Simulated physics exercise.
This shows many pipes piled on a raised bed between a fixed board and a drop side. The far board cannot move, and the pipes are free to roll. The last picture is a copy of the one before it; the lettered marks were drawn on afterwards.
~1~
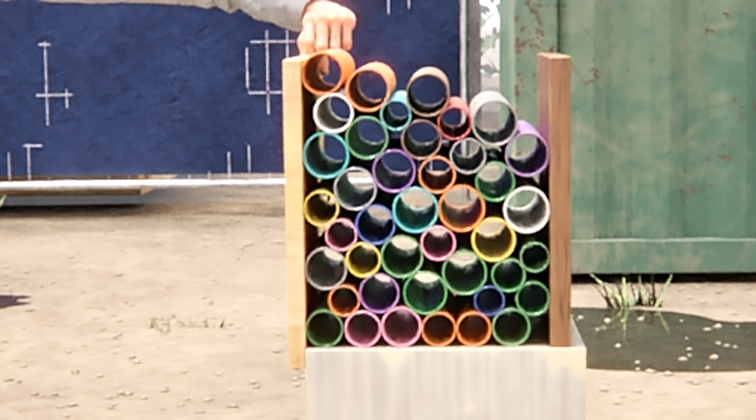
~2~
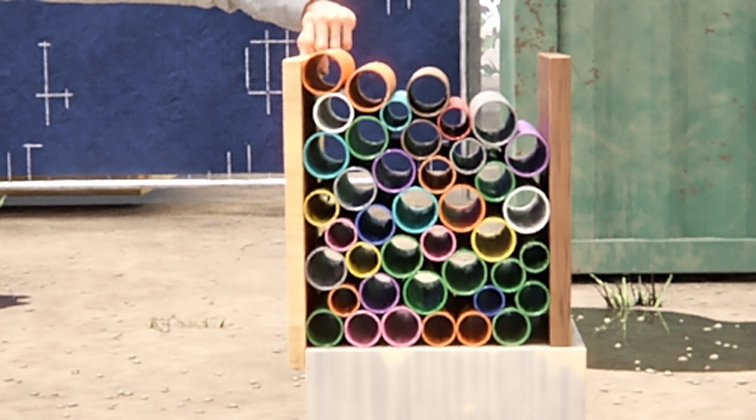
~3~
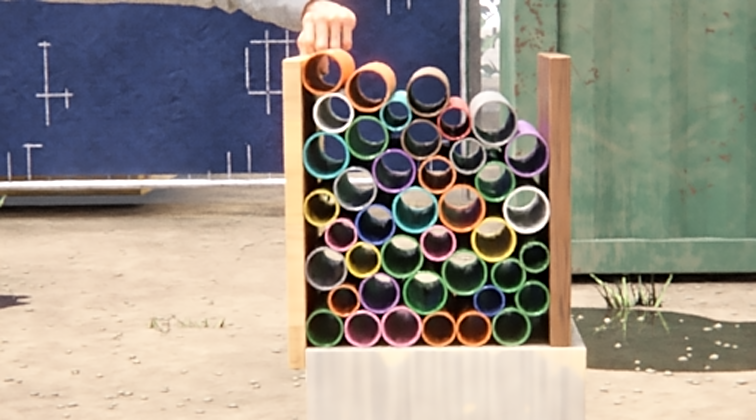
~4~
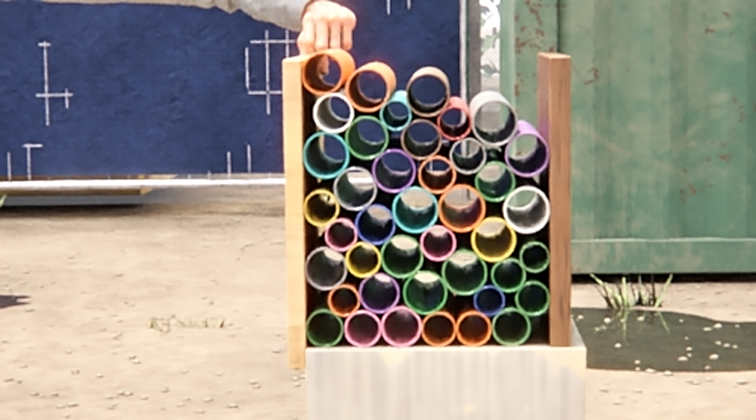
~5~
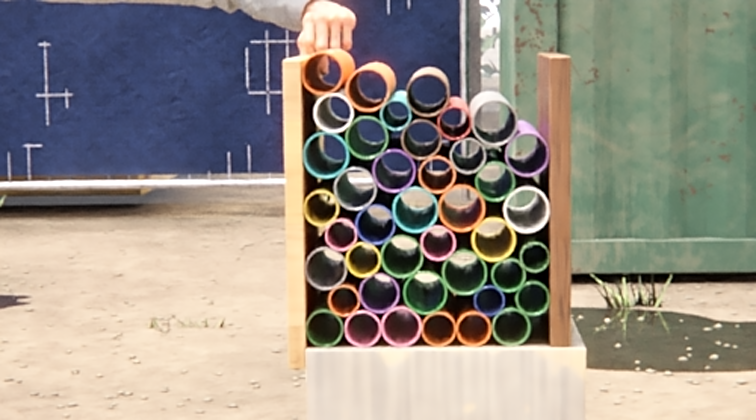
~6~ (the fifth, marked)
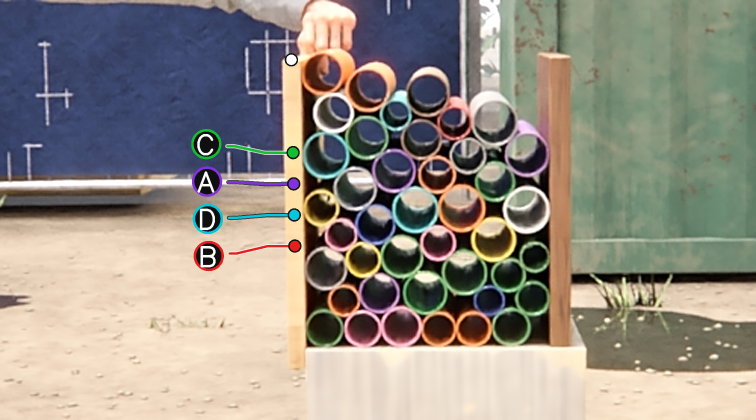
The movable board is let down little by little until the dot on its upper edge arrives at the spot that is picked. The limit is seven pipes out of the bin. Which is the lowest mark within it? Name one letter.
Slide it to D.
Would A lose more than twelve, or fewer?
At A, fewer than twelve.
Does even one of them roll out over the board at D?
At D: Yes.
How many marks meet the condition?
The number is three.
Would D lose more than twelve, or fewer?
Fewer than twelve.
On the marked copy, A at (293, 184); B at (295, 246); C at (293, 152); D at (294, 215); the white dot at (291, 60).
Following D. Soon after the start, top of the board (302, 128).
Later, top of the board (303, 206).
In the end, top of the board (304, 214), six out over the board.
As for the rest, A three out over the board; B more than seven out over the board; C three out over the board.
